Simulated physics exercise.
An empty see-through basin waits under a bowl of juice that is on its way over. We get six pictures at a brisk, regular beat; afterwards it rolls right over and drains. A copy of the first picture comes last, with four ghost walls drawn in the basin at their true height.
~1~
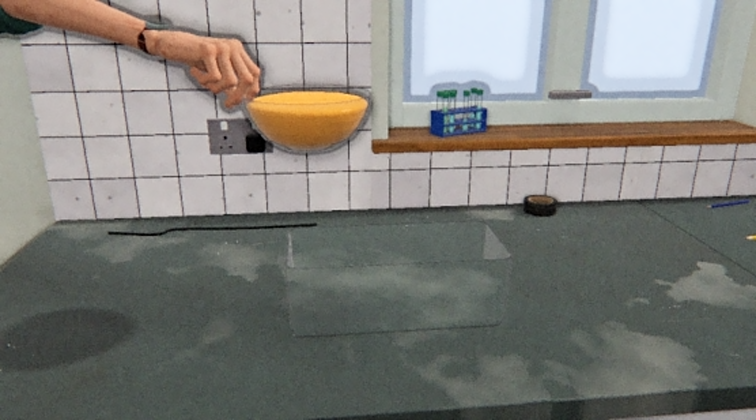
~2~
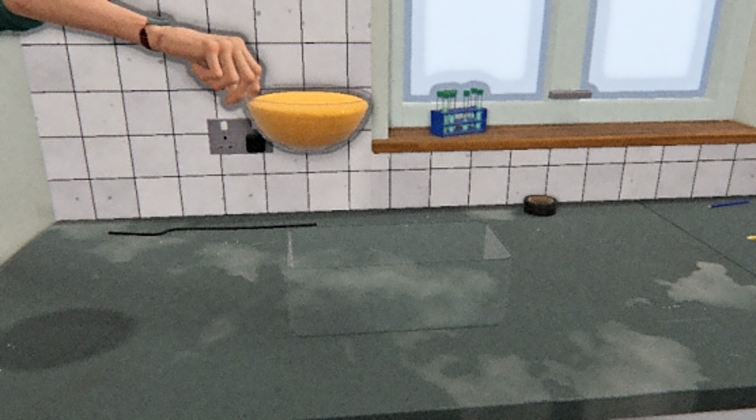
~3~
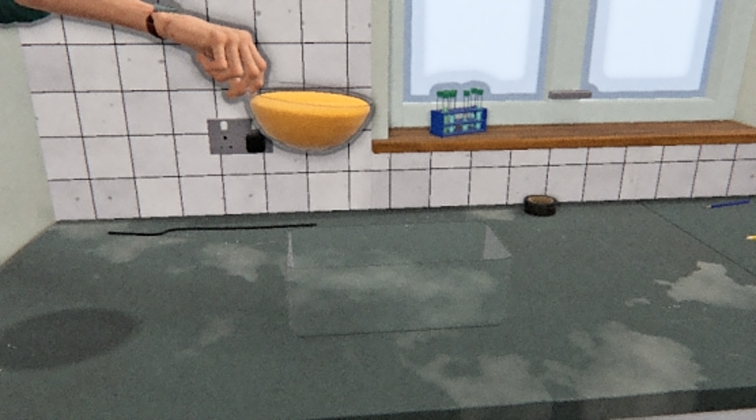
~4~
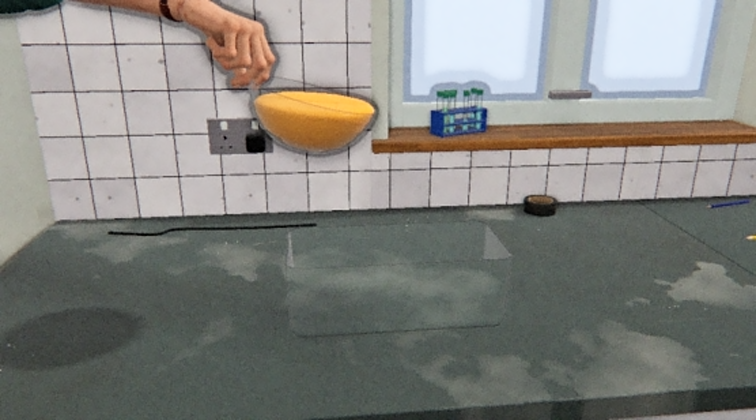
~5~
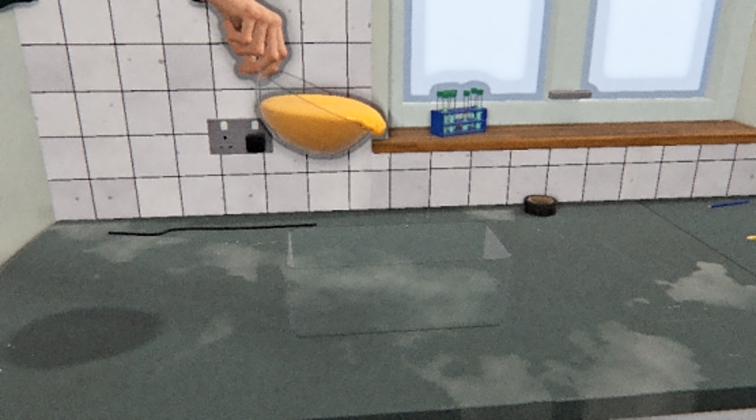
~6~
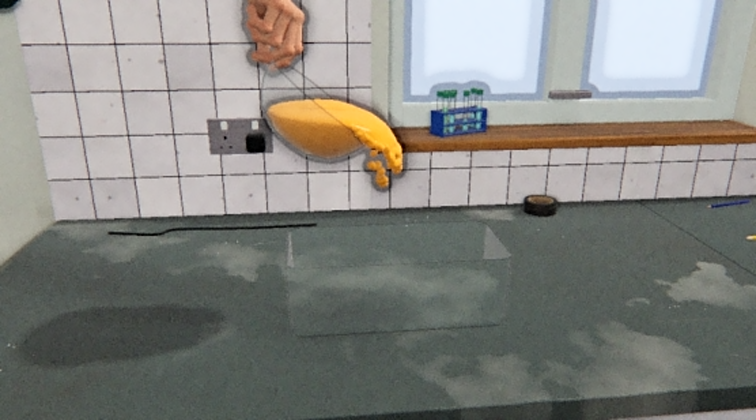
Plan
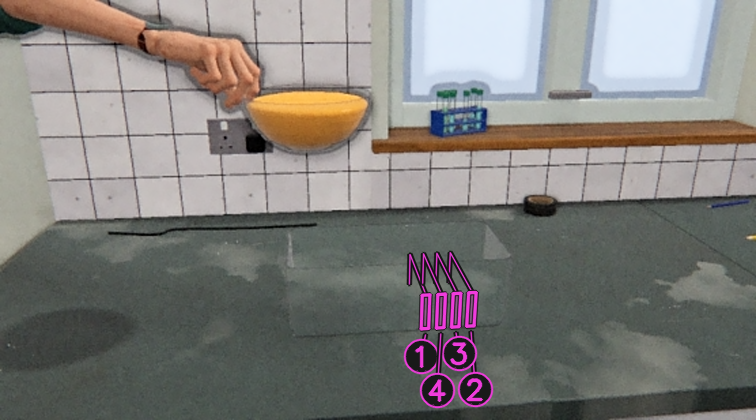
On a dark worktop by a tiled wall and window sits an empty see-through basin; above it, a hand near a yellow bowl shifts slightly right as the bowl tilts rightward and orange-yellow juice runs over its lip.
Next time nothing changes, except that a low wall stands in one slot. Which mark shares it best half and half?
1 is best.
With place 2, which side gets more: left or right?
The left side.
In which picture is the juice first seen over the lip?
Picture 4.
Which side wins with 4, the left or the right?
The left one.
In magenta, 1 at (425, 334); 2 at (471, 331); 3 at (455, 332); 4 at (440, 333).
Choosing 1, about 50 % ends left of the wall and 46 % right of it; 4 % is lost outside.
Choosing 2, about 89 % ends left of the wall and 7 % right of it; 4 % is lost outside.
Choosing 3, about 84 % ends left of the wall and 7 % right of it; 9 % is lost outside.
Choosing 4, about 72 % ends left of the wall and 24 % right of it; 4 % is lost outside.
